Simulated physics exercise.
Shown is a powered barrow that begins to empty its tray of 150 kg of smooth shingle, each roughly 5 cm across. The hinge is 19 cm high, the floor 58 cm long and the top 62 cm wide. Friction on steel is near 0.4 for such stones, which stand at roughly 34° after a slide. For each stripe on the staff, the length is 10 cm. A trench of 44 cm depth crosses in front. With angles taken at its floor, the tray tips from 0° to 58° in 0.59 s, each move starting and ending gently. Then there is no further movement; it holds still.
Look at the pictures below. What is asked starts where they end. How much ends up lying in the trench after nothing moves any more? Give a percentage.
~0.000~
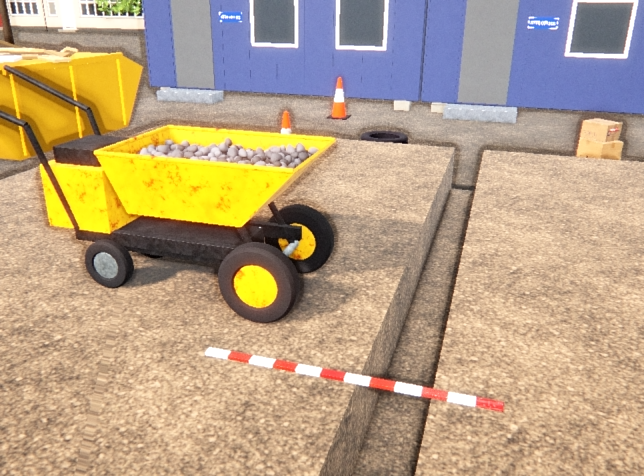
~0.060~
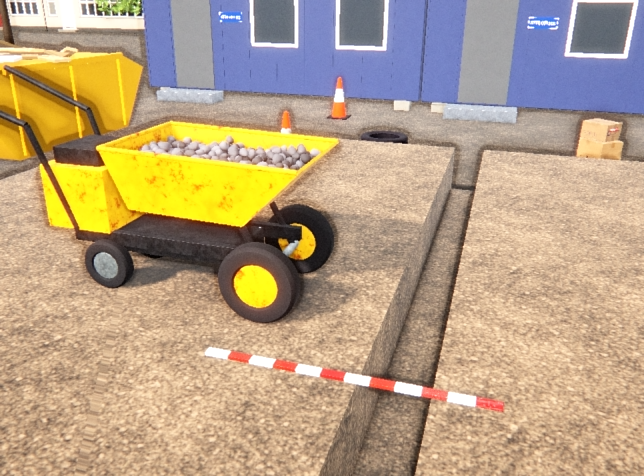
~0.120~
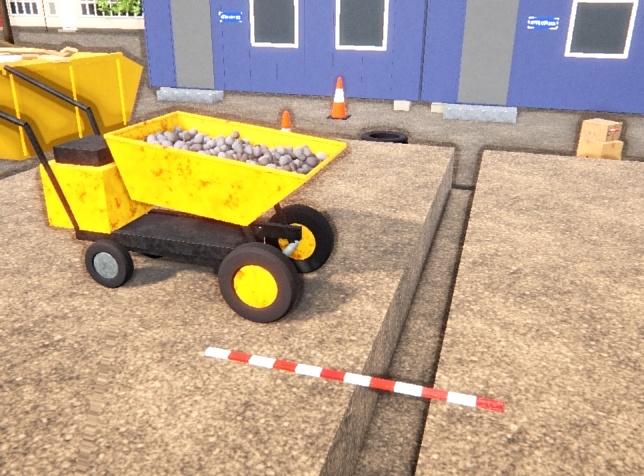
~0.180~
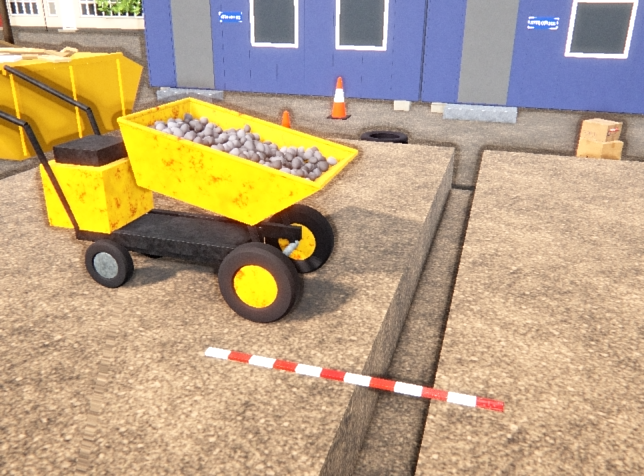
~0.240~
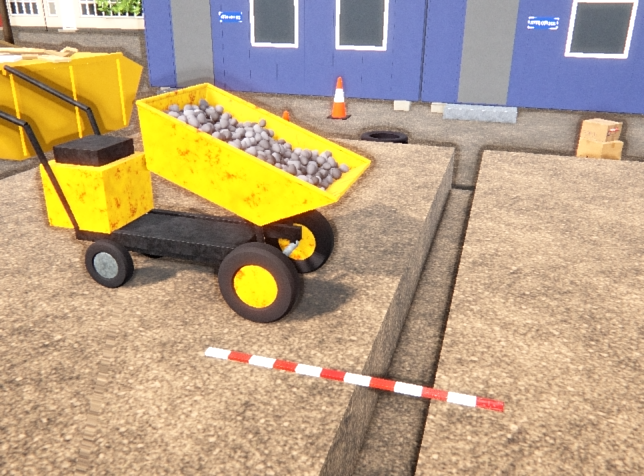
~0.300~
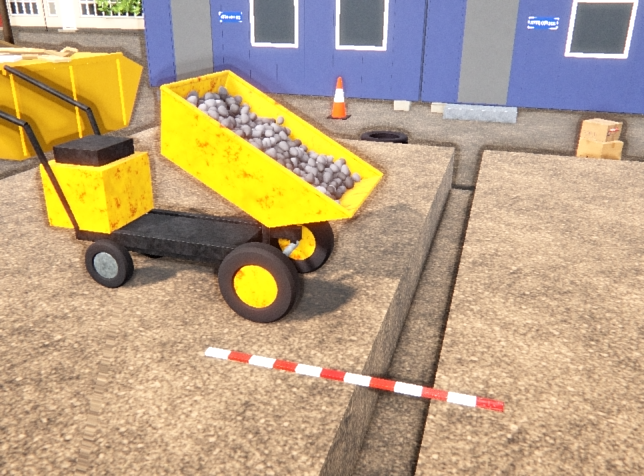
A share of about 47 per cent.
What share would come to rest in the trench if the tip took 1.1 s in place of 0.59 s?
Expected share: Around 65%.
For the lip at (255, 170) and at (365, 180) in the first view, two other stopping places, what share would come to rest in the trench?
Around 75 and then 5 percent.
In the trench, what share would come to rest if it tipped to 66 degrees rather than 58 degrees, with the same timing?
It would be near 40 per cent.
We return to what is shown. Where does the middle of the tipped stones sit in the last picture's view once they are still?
Their middle is at about (463, 320).
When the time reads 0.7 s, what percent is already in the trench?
By that point it's something like 15 in a hundred.
After 0.4 s the floor is at 49°; 100 % in the tray; the foremost stones are at (368, 224).
After 0.7 s the floor is at 58°; 86 % in the tray, 1 % short of the trench, 13 % in the trench; the foremost stones are at (445, 296).
After 1.0 s the floor is at 58°; 29 % in the tray, 21 % in the trench, 49 % past the trench; the foremost stones are at (612, 349).
After 3.0 s the floor is at 58°; 0 % in the tray, 47 % in the trench, 53 % past the trench; the foremost stones are past the picture's edge.
